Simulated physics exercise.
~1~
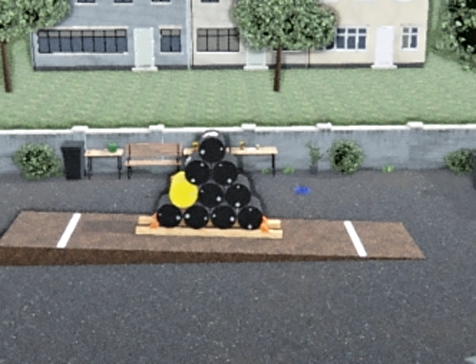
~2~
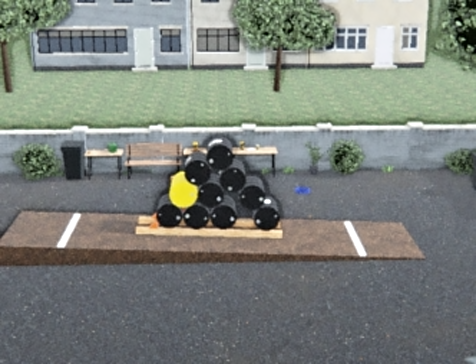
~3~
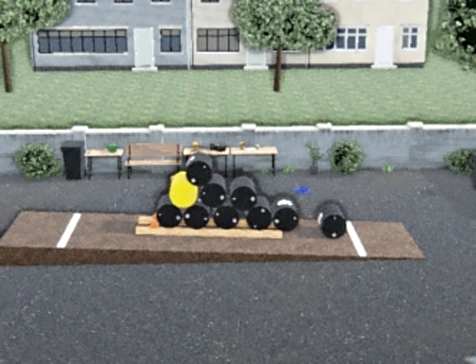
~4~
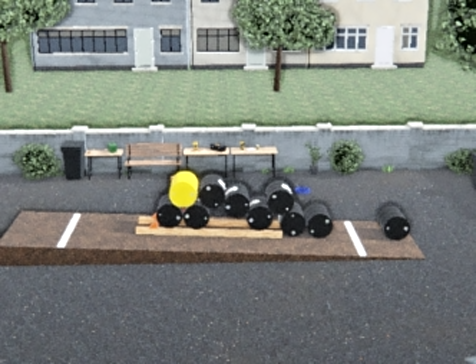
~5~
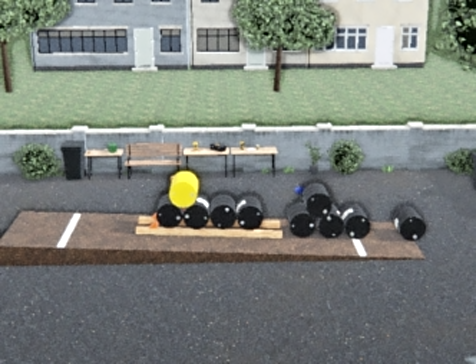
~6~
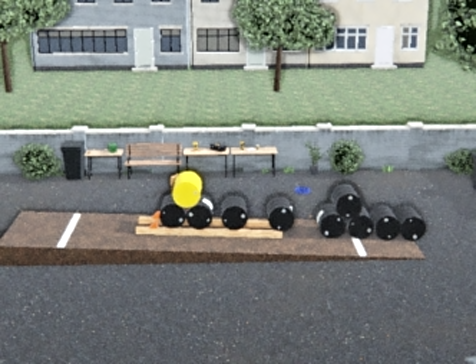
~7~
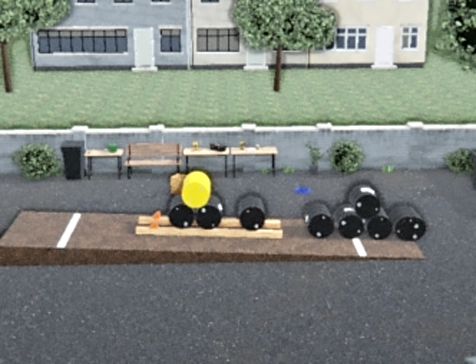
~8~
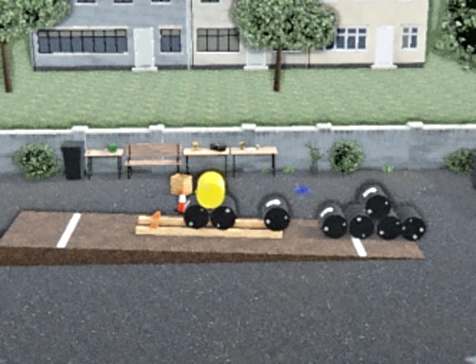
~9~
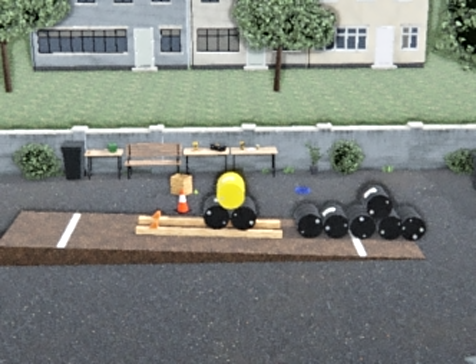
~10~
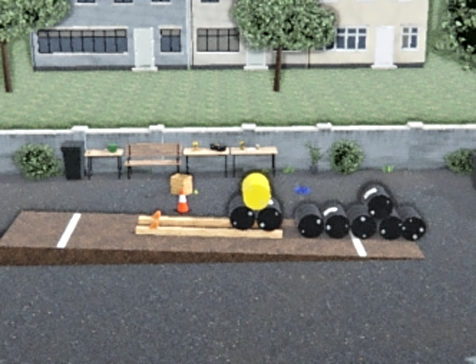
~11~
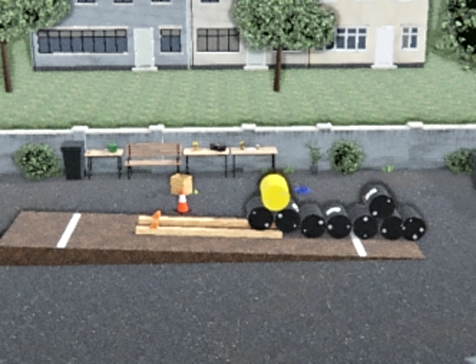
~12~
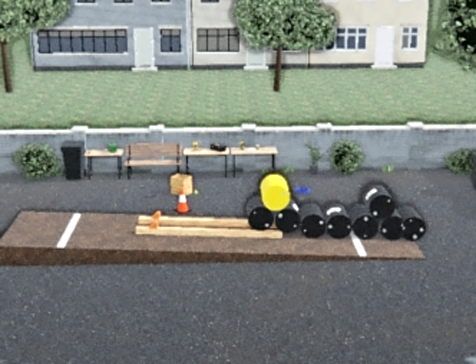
Stacked black barrels tumble rightward, and the yellow one rides two rightward before stopping atop them.
